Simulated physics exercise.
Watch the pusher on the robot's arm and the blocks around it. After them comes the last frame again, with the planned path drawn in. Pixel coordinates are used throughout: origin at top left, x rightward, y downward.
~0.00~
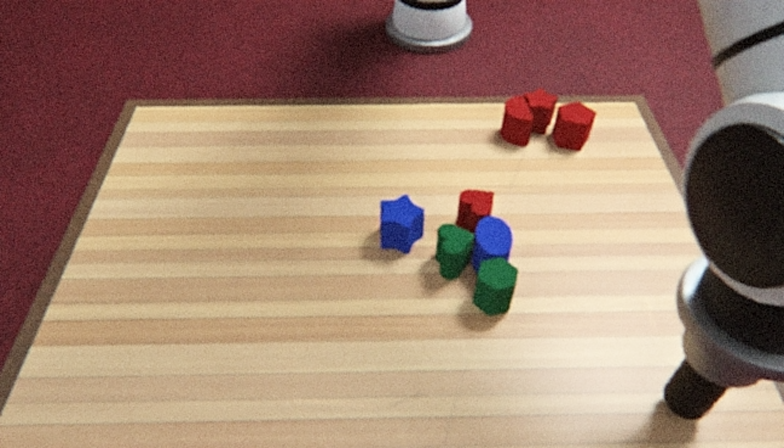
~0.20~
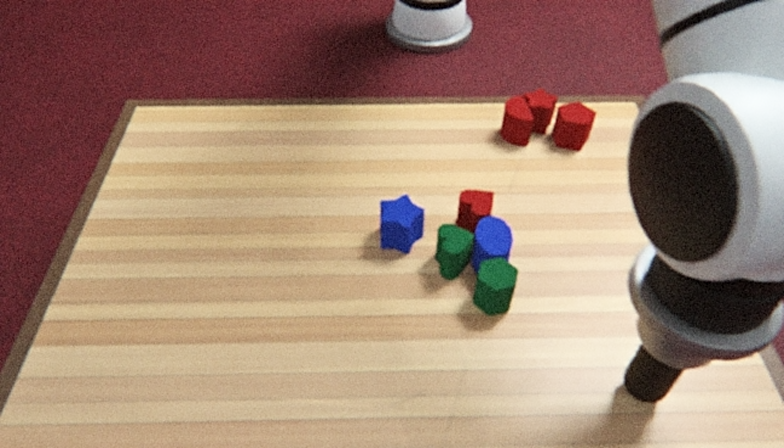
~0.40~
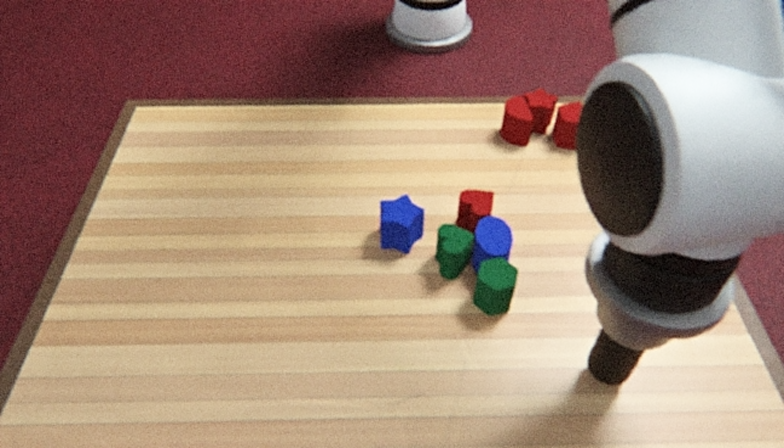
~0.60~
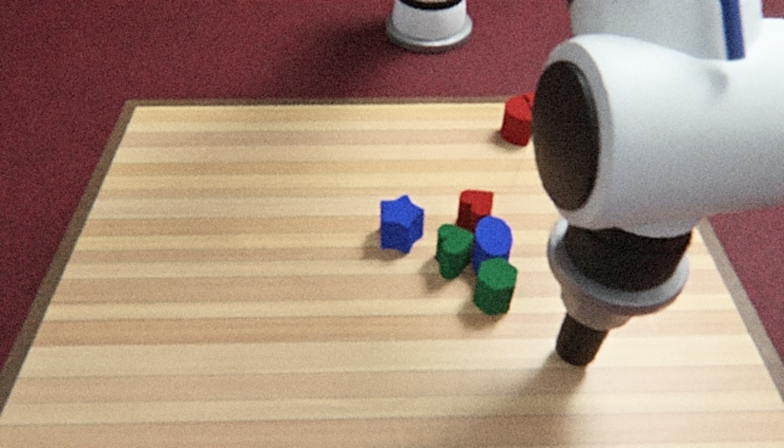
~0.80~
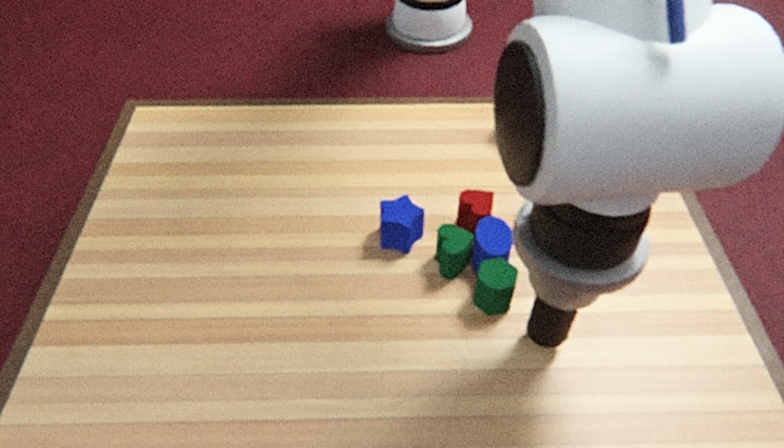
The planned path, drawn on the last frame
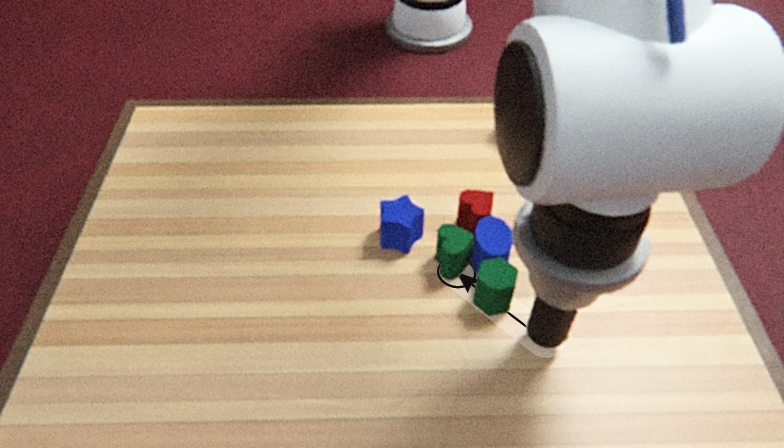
A robot arm moves its dark pusher left and upward toward the still, colored blocks.
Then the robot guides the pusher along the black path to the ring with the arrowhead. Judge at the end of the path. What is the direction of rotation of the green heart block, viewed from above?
It swings round clockwise.
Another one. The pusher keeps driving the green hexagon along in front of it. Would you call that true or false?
My answer: True.
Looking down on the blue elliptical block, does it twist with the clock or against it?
From the top, the block rotates clockwise.
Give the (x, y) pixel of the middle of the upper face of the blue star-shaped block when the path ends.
Its top face will be centred at roughly (380, 198).
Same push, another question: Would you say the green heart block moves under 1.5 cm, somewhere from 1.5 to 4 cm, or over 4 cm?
Band: Over 4 cm.
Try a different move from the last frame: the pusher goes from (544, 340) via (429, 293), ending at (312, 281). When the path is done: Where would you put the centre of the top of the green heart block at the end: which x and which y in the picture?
The middle of its top is at (442, 211).
Path on the board, from (544, 340) directly to (457, 272).
On the path given first. Halfway along, pusher (500, 297); green heart block (446, 233); red heart block (479, 196), turned 20° anticlockwise; blue elliptical block (489, 226), turned 35° clockwise; green hexagon (470, 256).
At the end, pusher (458, 264); blue star-shaped block (380, 198), turned 20° anticlockwise; green heart block (411, 207), turned 20° clockwise; red heart block (480, 194), turned 35° anticlockwise; blue elliptical block (485, 220), turned 65° clockwise; green hexagon (428, 228), turned 20° anticlockwise.
